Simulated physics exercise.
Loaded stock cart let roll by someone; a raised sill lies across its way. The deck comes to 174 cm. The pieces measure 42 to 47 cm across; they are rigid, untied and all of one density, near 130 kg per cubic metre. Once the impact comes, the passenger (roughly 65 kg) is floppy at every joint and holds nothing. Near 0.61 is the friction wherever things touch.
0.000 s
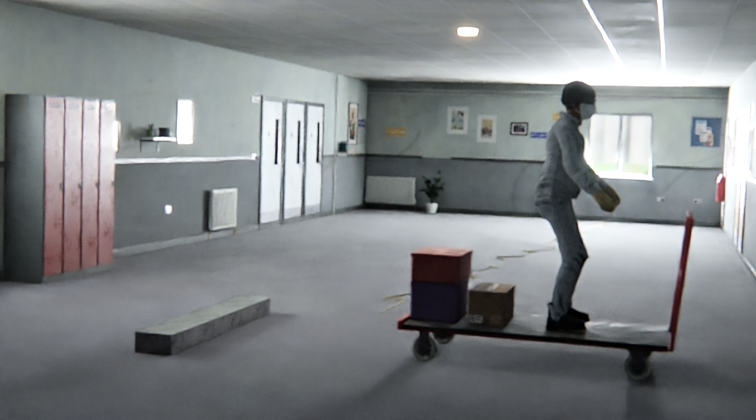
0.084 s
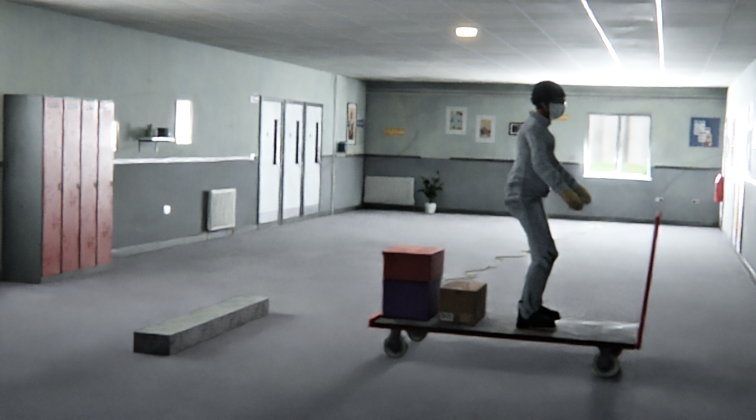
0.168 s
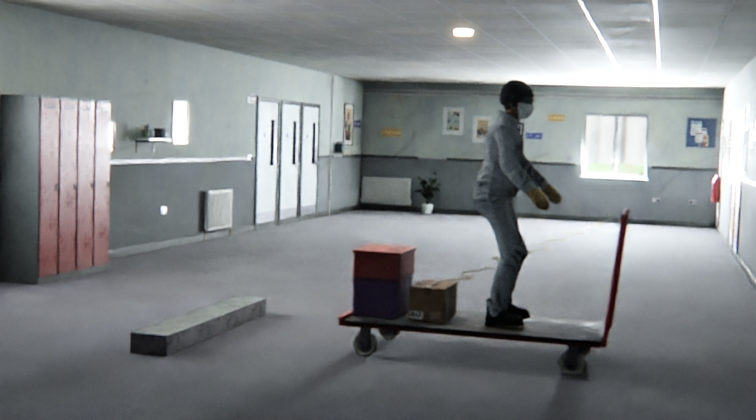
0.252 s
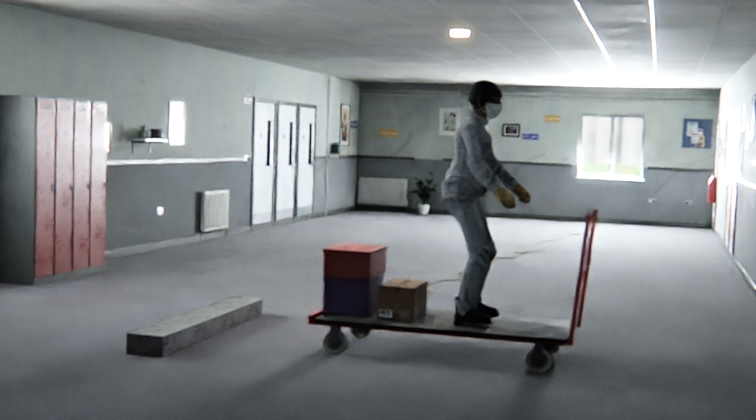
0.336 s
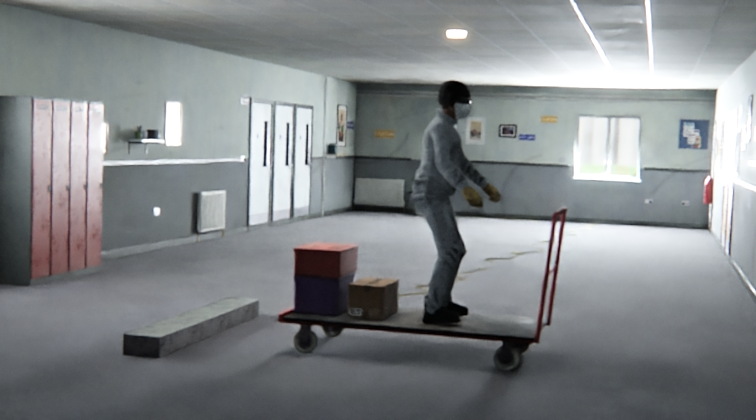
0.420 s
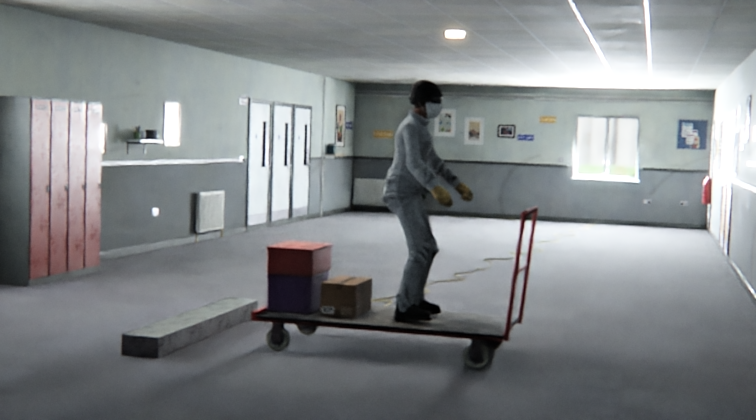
A masked person rides standing on a flat cart with stacked boxes, rolling left across the room.
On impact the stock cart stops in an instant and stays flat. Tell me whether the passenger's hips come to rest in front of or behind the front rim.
It finishes past the deck.
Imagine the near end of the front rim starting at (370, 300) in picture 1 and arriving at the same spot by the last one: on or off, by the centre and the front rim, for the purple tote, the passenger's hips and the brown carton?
Then purple on, hips on, brown on.
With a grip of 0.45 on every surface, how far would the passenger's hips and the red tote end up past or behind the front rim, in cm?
Then hips 30 past, red 110 past.
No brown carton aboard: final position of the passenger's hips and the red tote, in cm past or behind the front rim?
Then hips 10 past, red 90 past.
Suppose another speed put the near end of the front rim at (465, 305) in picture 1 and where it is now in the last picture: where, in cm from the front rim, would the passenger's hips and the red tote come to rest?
The hips would end up 30 cm past the front rim, and the red one 120 cm past it.
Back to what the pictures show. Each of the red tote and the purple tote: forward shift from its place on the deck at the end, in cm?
Red 120, purple 50; both in cm.
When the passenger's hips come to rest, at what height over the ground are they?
Roughly 25 cm.
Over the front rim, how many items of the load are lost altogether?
I make the total 2.
After 0.66 s the deck stops.
After 0.91 s the passenger's hips are 37 cm behind the rim, near (250, 223) in the last picture's view.
After 1.21 s the passenger's hips are 3 cm past the rim, near (200, 249) in the last picture's view.
After 1.66 s the passenger's hips are 28 cm past the rim, near (169, 275) in the last picture's view.
At rest, 3.2 s, past the rim, red tote, purple tote and the passenger's hips; behind it, brown carton.
